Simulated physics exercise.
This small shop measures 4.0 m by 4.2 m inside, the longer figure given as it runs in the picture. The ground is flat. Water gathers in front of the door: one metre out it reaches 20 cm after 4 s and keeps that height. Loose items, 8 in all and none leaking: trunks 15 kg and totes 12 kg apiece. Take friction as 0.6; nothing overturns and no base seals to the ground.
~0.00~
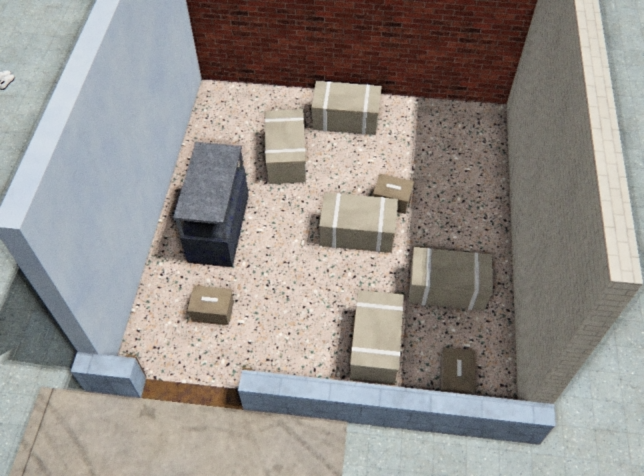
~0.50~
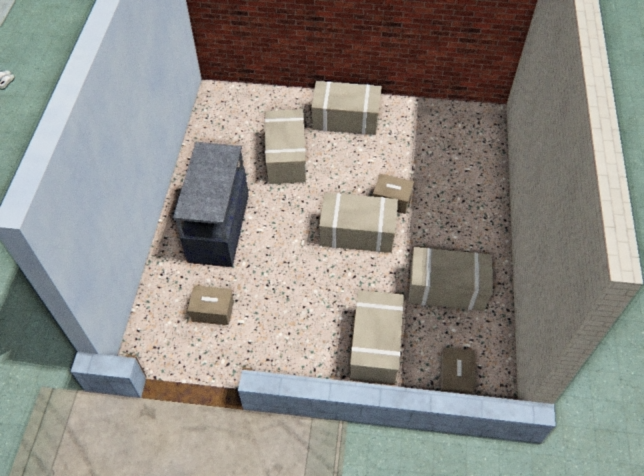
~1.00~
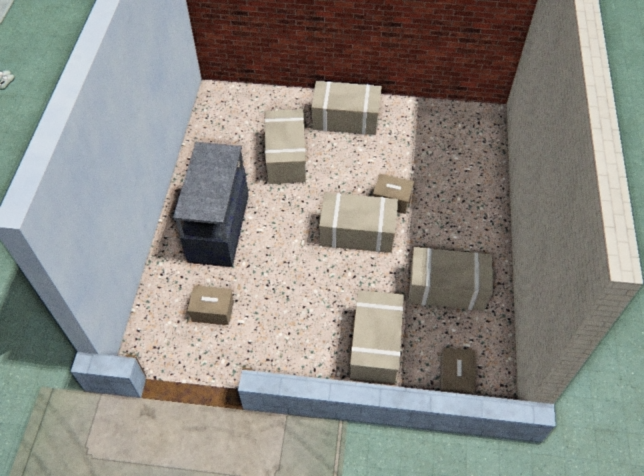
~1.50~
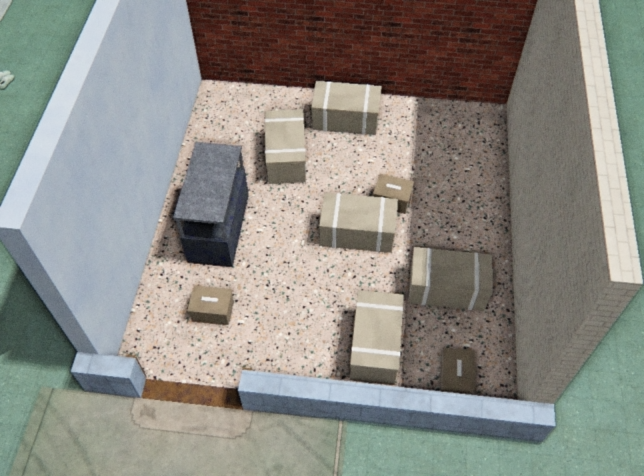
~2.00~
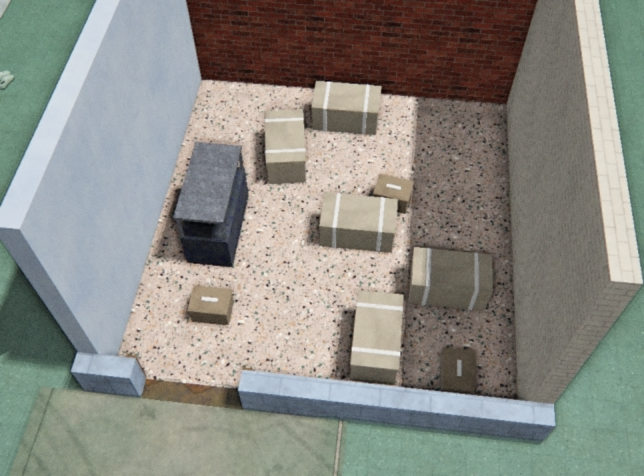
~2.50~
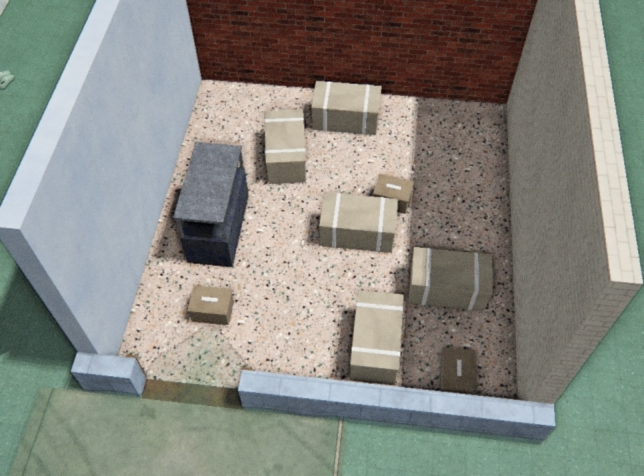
In the video, boxes and a dark cabinet sit still inside a roofless walled room while the pale ground outside turns green, the tint creeping over the paved path to the doorway and faintly onto the speckled floor inside.
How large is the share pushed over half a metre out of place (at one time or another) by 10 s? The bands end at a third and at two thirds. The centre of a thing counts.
It is not even a third.
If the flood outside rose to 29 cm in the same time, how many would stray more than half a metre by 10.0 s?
Then 4.
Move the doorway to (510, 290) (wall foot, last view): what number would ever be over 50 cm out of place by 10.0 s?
In that case 4 of them.
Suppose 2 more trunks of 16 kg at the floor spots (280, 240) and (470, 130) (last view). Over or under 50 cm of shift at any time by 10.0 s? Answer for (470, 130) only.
Answer: Short of it.
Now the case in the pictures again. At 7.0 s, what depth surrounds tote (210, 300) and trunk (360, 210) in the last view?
About 6 and 4 cm.
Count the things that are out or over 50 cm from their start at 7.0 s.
By then 0.
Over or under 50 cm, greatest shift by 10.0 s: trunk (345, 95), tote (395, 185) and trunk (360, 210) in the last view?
In turn: More, under, under.
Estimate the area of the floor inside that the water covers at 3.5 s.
About 2.0 m2.
After 3.5 s 0 of 8 are over 50 cm from their spots; 0 afloat.
After 4.5 s 0 of 8 are over 50 cm from their spots; 0 afloat.
After 7.0 s 0 of 8 are over 50 cm from their spots; 0 afloat.
After 10.0 s 1 of 8 are over 50 cm from their spots, and 1 have been at some point; 2 afloat.
